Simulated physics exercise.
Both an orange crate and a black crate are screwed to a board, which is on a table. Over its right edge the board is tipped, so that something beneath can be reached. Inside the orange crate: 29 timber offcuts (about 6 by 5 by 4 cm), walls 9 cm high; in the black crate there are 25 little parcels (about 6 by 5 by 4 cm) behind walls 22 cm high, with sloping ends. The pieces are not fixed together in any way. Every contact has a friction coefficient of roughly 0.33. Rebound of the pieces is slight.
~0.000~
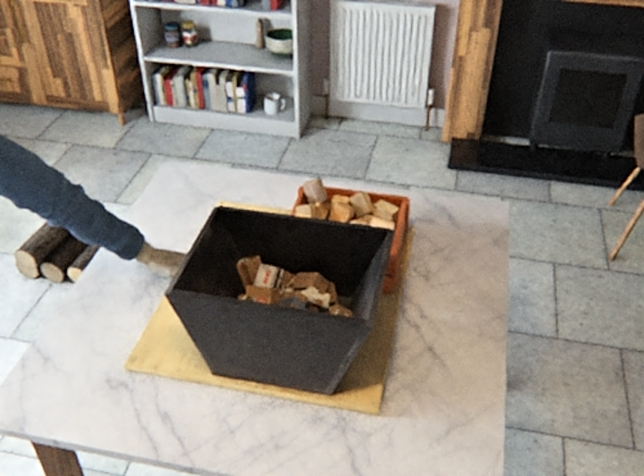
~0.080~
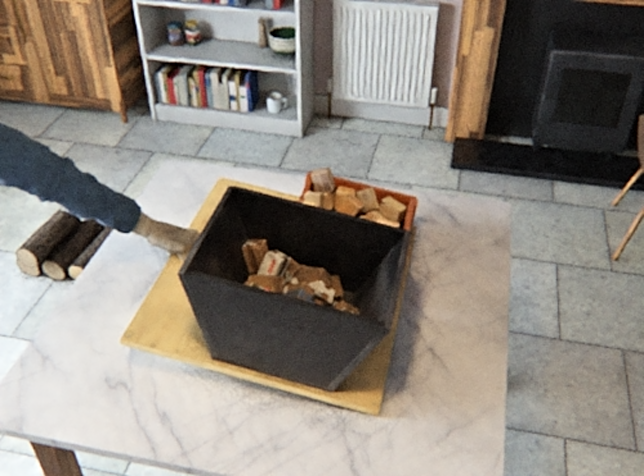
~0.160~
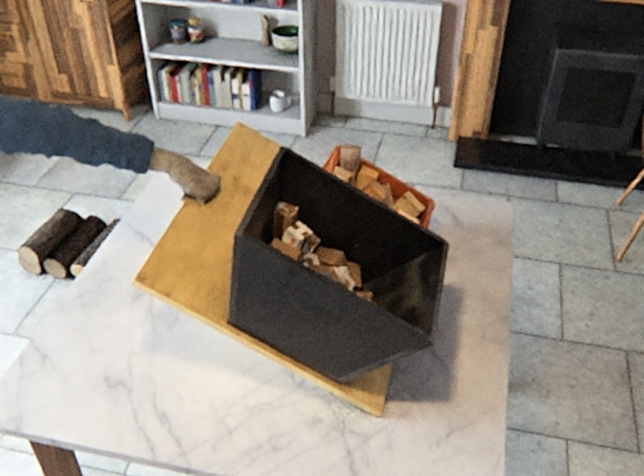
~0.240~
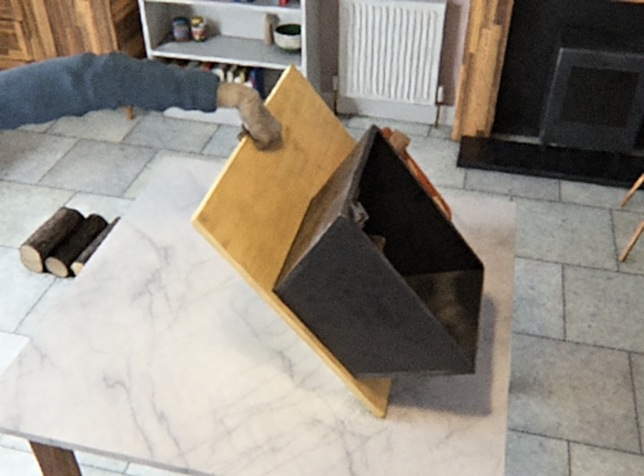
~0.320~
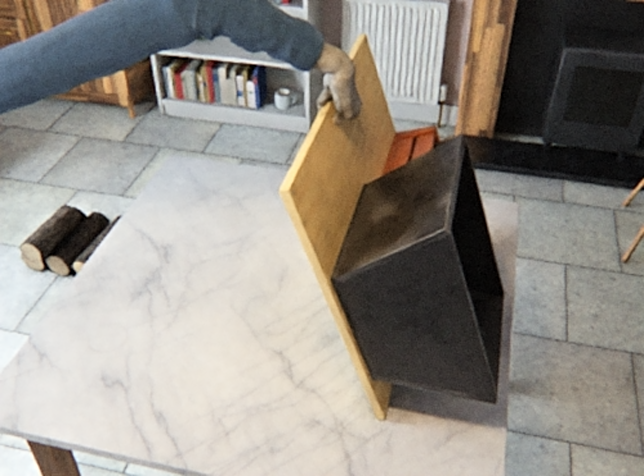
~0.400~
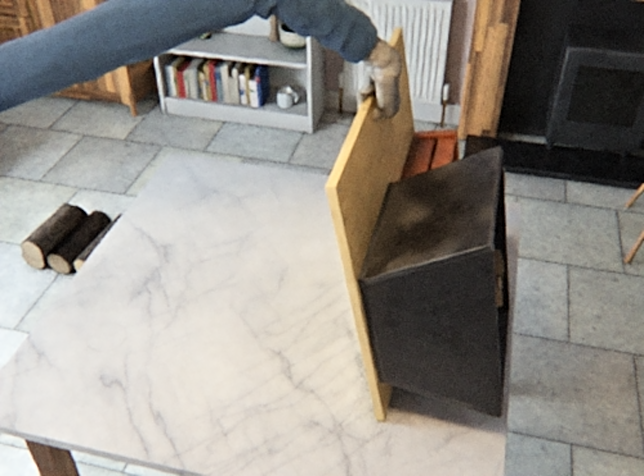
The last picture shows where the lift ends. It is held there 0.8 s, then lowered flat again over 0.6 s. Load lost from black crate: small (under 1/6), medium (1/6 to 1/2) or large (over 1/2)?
Large.
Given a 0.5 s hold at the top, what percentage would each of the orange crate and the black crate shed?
Orange crate 60%, black crate 80%.
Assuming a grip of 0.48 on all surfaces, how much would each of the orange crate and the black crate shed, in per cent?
Orange crate 70, black crate 70 per cent.
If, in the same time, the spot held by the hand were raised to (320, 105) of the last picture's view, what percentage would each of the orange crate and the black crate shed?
Orange crate 50 %, black crate 40 %.
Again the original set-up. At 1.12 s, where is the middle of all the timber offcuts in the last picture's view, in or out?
At about (501, 266).
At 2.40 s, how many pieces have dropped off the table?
Piece count: About 35.
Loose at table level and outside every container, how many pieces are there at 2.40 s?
Some 5 in number.
After 0.72 s, tilt 79°; 18 of 29 out of the orange crate and 19 of 25 out of the black crate.
After 1.12 s, tilt 79°; 18 of 29 out of the orange crate and 20 of 25 out of the black crate.
After 1.68 s, tilt 8°; 18 of 29 out of the orange crate and 20 of 25 out of the black crate.
When it is over (at 2.40 s), 18 of 29 out of the orange crate and 20 of 25 out of the black crate. Asked share, 20 of 25, 80 per cent.
